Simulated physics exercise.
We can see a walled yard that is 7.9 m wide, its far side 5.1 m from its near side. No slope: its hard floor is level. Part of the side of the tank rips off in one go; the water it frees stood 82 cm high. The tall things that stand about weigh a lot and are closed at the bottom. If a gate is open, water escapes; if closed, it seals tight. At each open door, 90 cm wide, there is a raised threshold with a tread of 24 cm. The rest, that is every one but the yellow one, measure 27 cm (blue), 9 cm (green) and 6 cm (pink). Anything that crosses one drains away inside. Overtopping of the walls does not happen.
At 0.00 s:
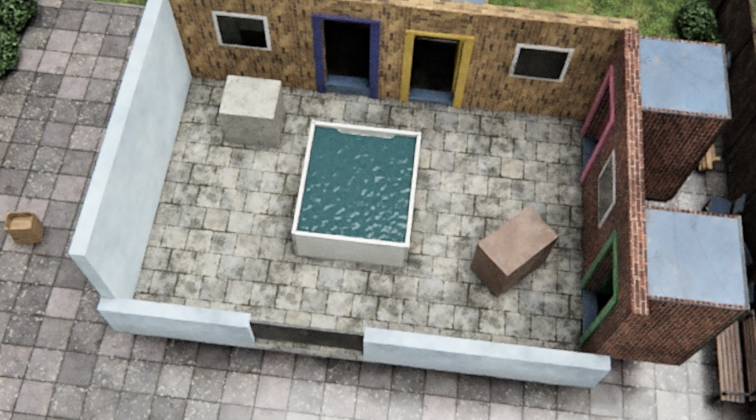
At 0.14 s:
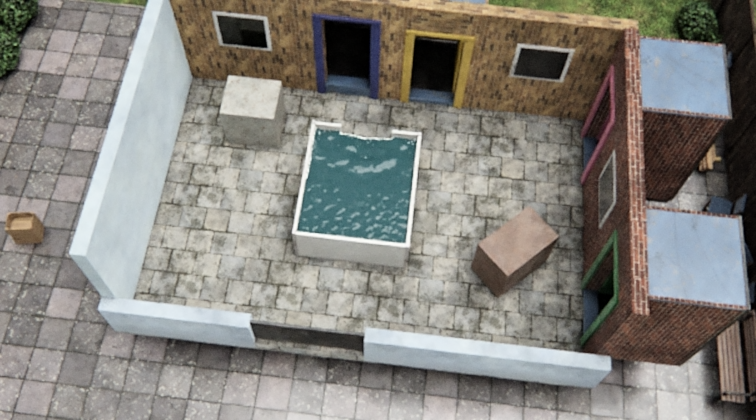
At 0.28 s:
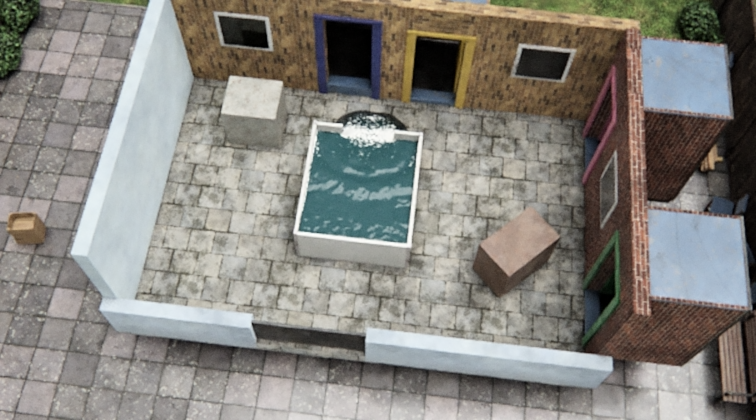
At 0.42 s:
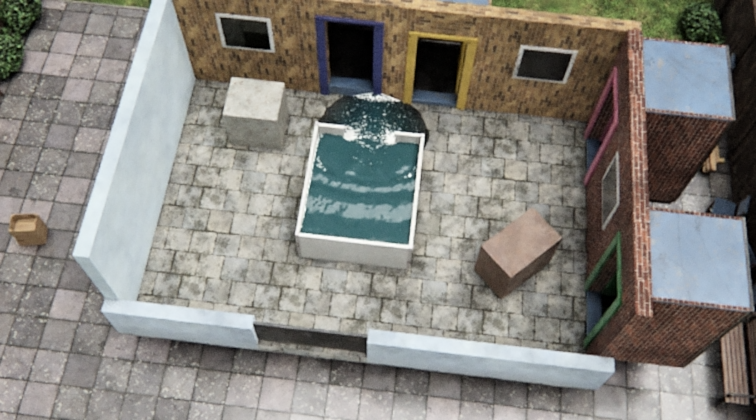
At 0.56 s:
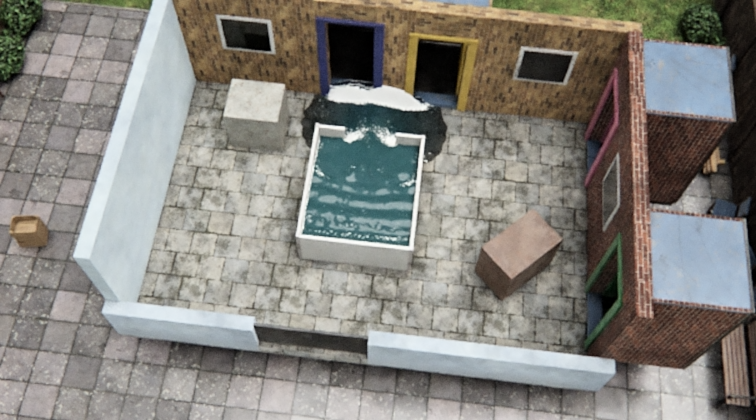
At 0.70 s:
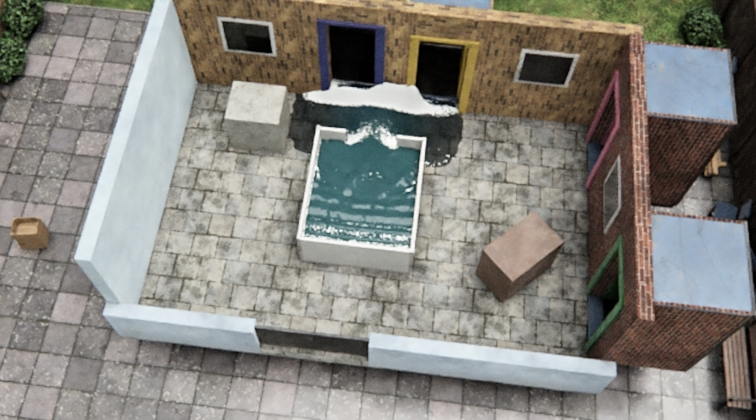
A white-walled tank of teal water stands in the middle of a paved courtyard, seen from high above, with pale low walls at left and front and brick buildings at right. A pale block sits left of it, a brown one right, with blue and yellow doorways behind. The tank's far side opens and water gushes out, foaming and fanning across the paving to the doorways, while the view barely shifts.
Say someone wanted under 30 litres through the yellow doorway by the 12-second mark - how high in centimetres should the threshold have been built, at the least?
They should have built it at least 25 cm high.
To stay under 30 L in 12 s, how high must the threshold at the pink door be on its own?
For the pink door, about 17 cm.
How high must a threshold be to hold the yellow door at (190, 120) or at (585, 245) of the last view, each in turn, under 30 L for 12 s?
Roughly 17 and 6.5 cm.
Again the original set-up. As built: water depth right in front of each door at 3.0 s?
Blue door 31 cm, green door 0 cm, pink door 21 cm, yellow door 19 cm.
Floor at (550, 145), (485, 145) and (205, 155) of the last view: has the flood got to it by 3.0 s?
So the three spots come out swamped, swamped, swamped, in that order.
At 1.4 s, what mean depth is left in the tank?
Averaged depth comes out at about 57 cm.
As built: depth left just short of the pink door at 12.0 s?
Some 10.5 cm.
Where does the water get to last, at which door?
Final door: Green.
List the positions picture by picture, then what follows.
In the first frame, still water, 82 cm deep, in the tank at (358, 184); the yellow door at (434, 73) is dry.
In the second frame, the gap is on the far side, the front 0.3 m out at a hidden place; the back of the tank holds 82 cm.
In the third frame, the front is at (357, 115), 0.9 m from the gap on the far side; 1.0 m2 of floor is wet, 82 cm left at the back.
In the fourth frame, the gap is on the far side, the front 1.3 m out at (349, 98); the back of the tank holds 82 cm.
In the fifth frame, the front is at (348, 84), 1.5 m from the gap on the far side; 3.1 m2 of floor is wet, 77 cm left at the back.
In the sixth frame, water pours out on the far side and has run 1.7 m, to (458, 113); about 7 cm deep outside, 69 cm at the back; water is at the yellow door at (440, 79).
After 1.4 s water covers 20 % of the floor, deepest (54 cm) near (382, 112); 27 cm at the yellow door, 32 litres in over its 11 cm threshold.
After 3.0 s water covers 45 % of the floor, deepest (40 cm) near (198, 85); 19 cm at the yellow door, 130 litres in over its 11 cm threshold.
After 12.0 s water covers 100 % of the floor, deepest (16 cm) near (581, 126); 11 cm at the yellow door, 184 litres in over its 11 cm threshold.
At the yellow door as built, the water arrived by 0.6 s and peaked near 27 cm at 0.7 s.
With a threshold of 20.5 cm, 61 litres would have come in within the 12 s; with 28 cm, 19 litres. So under 30 litres takes about 25 cm.
